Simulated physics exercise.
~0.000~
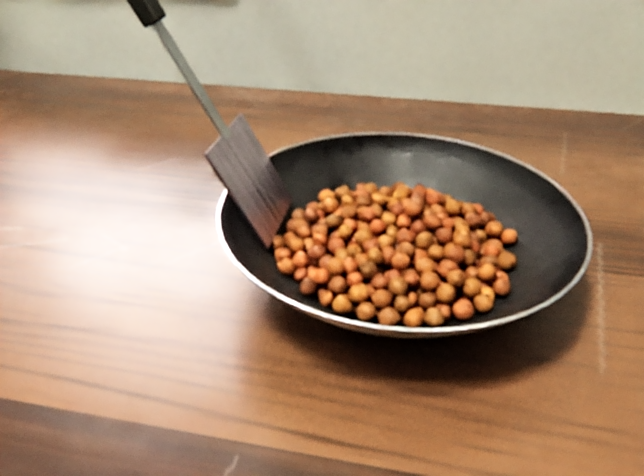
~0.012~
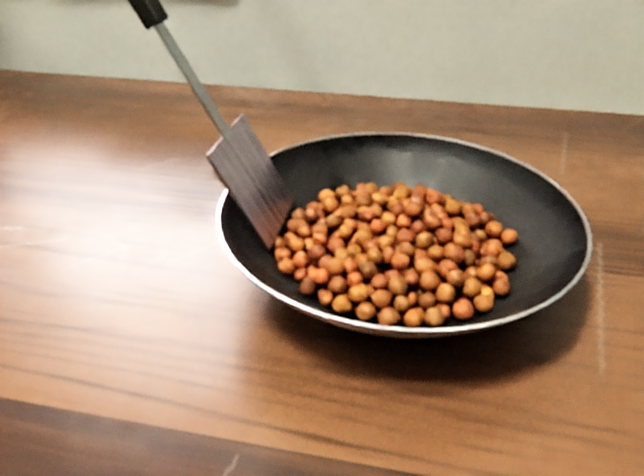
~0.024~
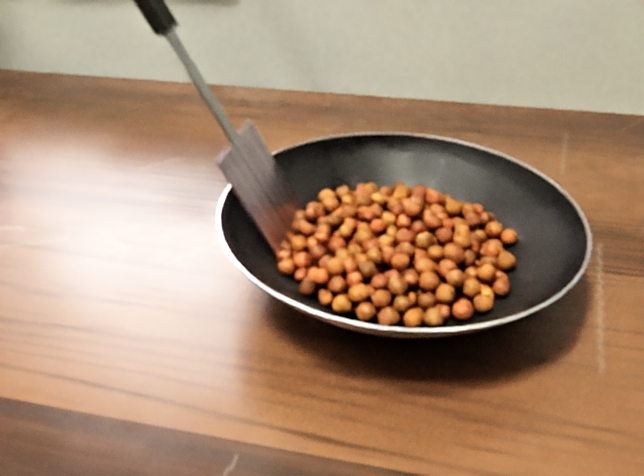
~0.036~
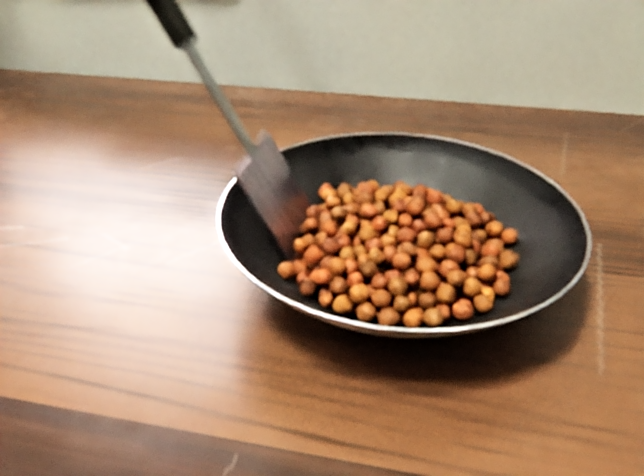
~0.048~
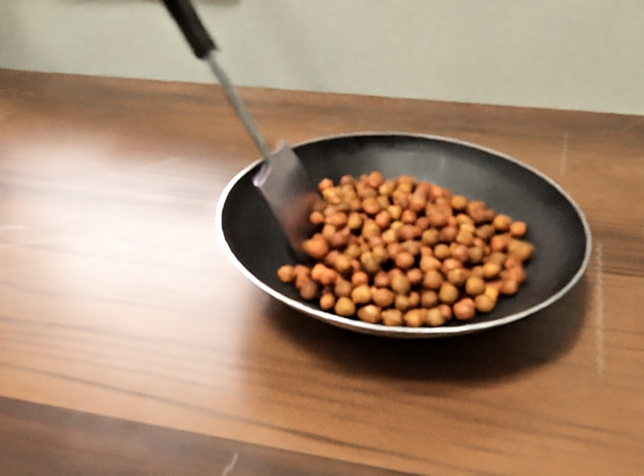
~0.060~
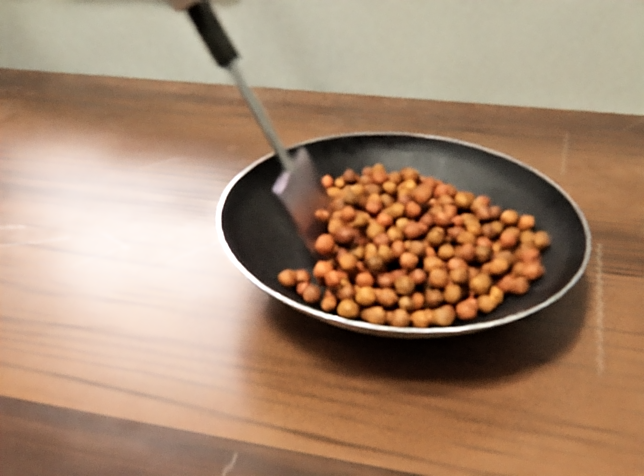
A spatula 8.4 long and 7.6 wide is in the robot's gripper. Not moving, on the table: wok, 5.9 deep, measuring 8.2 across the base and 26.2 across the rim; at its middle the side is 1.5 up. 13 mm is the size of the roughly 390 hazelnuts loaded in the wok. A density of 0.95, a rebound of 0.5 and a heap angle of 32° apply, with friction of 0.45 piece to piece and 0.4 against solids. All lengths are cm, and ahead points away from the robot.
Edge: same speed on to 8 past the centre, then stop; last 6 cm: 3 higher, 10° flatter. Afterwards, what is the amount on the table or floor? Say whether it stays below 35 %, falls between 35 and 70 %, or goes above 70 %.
It falls between 35 and 70 %.
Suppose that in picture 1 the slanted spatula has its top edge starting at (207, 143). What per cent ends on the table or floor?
About 40%.
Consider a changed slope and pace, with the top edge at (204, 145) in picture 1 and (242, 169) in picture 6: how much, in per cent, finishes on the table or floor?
It comes to something like 30 %, give or take.
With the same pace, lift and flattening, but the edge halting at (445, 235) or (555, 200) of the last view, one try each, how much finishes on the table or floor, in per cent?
First try about 15 percent, second about 45 percent.
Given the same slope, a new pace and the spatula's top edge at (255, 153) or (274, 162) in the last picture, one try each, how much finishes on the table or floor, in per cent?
Try one roughly 20 per cent; try two roughly 40 per cent.
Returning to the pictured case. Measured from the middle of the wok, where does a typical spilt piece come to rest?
It works out to near 40 cm.
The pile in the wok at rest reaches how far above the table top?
Some 5.5 cm above the table.
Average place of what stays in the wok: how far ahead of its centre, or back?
I'd say close to 2.5 cm toward the front.
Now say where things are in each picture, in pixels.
Spatula top edge at (224, 132), sloping 62°; upper third of the load around (398, 234), from x 280 to 510, top at y 190; 386 in the wok, in the first picture.
Spatula top edge at (226, 133), sloping 62°; upper third of the load around (398, 234), from x 280 to 510, top at y 190, in the second picture.
Spatula top edge at (234, 139), sloping 62°; upper third of the load around (398, 234), from x 285 to 510, top at y 190, in the third picture.
Spatula top edge at (251, 150), sloping 62°; upper third of the load around (393, 229), from x 285 to 510, top at y 190, in the fourth picture.
Spatula top edge at (271, 160), sloping 62°; upper third of the load around (397, 224), from x 285 to 525, top at y 180, in the fifth picture.
Spatula top edge at (290, 168), sloping 62°; upper third of the load around (404, 223), from x 290 to 540, top at y 170; 386 in the wok, in the sixth picture.
After 0.09 s, sloping 62°, highest piece 8 above the table; 386 in the wok.
After 0.12 s, sloping 59°, highest piece 8 above the table; 384 in the wok, 2 on the blade or in flight.
After 0.34 s, sloping 52°, highest piece 17 above the table; 213 in the wok, 50 on the table or floor, 123 on the blade or in flight.
After 1.39 s, sloping 52°, highest piece 7 above the table; 213 in the wok, 173 on the table or floor.
At rest, 213 in the wok, 173 on the table or floor. That is 45 % on the table or floor.
